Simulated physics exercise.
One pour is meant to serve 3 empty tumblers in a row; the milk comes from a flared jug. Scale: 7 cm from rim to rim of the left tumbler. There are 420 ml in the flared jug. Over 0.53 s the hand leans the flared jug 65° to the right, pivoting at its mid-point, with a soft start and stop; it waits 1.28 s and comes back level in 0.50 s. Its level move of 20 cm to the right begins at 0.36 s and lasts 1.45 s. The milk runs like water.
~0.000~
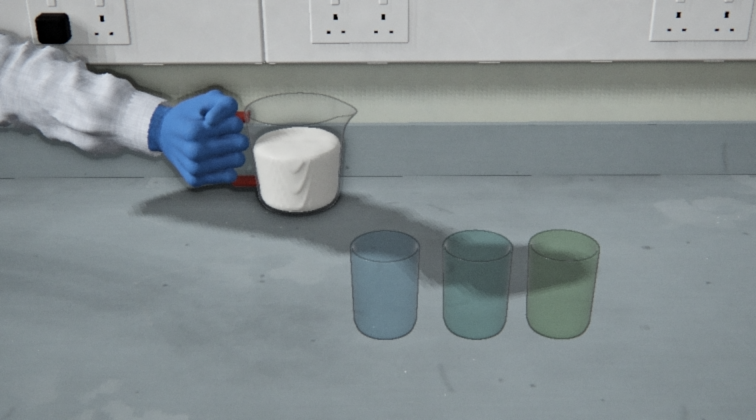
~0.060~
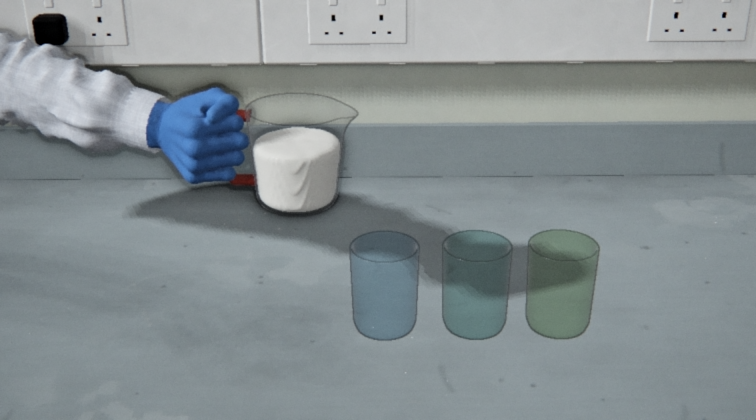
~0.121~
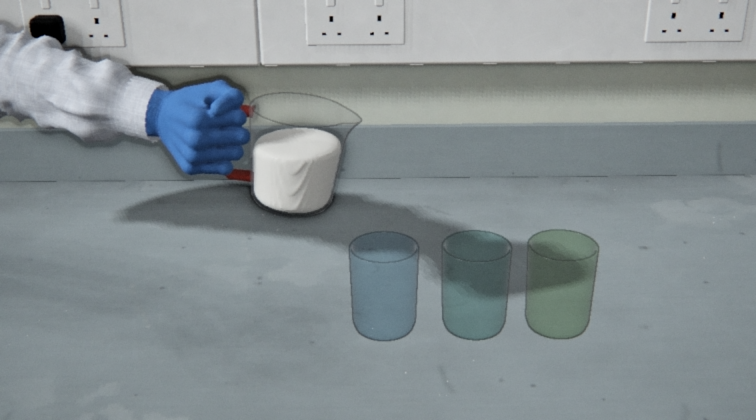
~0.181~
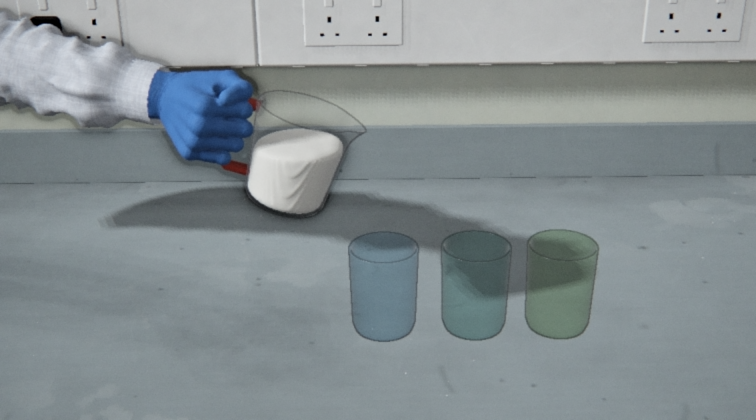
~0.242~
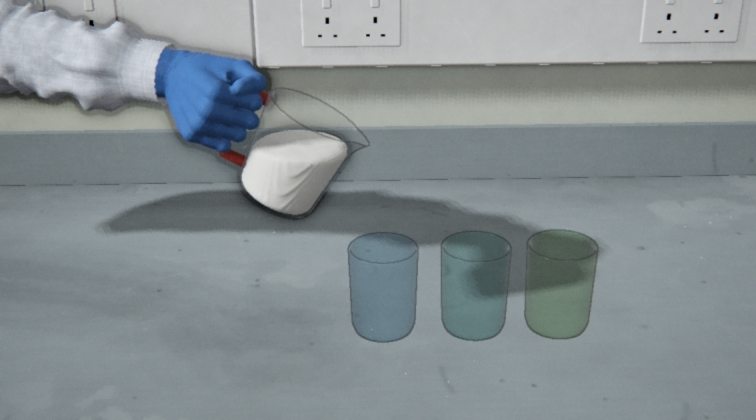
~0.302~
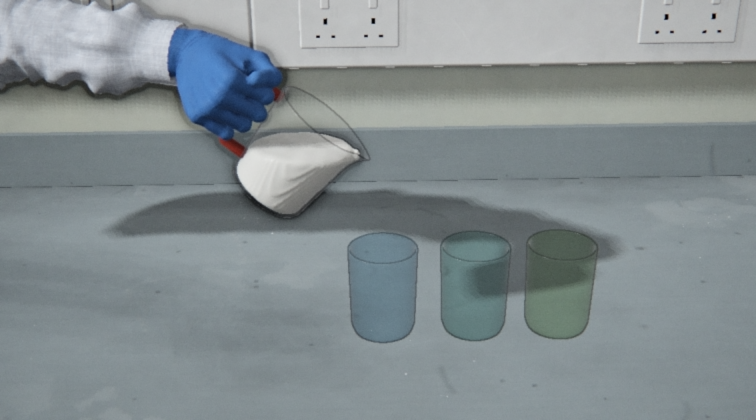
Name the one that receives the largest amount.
The middle one ends up with the most.
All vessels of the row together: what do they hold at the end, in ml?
Close to 200 ml.
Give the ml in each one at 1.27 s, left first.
Roughly 50 ml left, 100 ml middle, 0 ml right.
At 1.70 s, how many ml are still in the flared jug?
Some 130 ml.
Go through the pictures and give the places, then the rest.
In the first frame, it leans 0°; its right rim is at (357, 110); the milk meets the walls at (254, 141) and (341, 140); the left tumbler's rim runs from (351, 248) to (419, 247); the middle tumbler's rim runs from (444, 247) to (511, 247); the right tumbler's rim runs from (530, 247) to (598, 247).
In the second frame, it leans 2°; its right rim is at (358, 112); the milk meets the walls at (254, 141) and (340, 140).
In the third frame, it leans 8°; its right rim is at (362, 119); the milk meets the walls at (254, 141) and (341, 141).
In the fourth frame, it leans 17°; its right rim is at (367, 129); the milk meets the walls at (256, 143) and (344, 143).
In the fifth frame, it leans 28°; its right rim is at (370, 143); the milk meets the walls at (251, 146) and (348, 145).
In the sixth frame, it leans 40°; its right rim is at (371, 157); the milk meets the walls at (244, 152) and (358, 149).
Then, 0.86 s in, the tilt is 65° and from the left they hold 50 ml, 25 ml, 0 ml, the flared jug 225 ml, and 70 ml is on the counter.
Then, 1.27 s in, the tilt is 65° and from the left they hold 50 ml, 95 ml, 0 ml, the flared jug 165 ml, and 85 ml is on the counter.
Then, 1.70 s in, the tilt is 65° and from the left they hold 50 ml, 95 ml, 35 ml, the flared jug 125 ml, and 100 ml is on the counter.
Then, 2.16 s in, the tilt is 13° and from the left they hold 50 ml, 95 ml, 55 ml, the flared jug 115 ml, and 105 ml is on the counter.
Finally, from the left they hold 50 ml, 95 ml, 55 ml, the flared jug 115 ml, and 105 ml is on the counter.
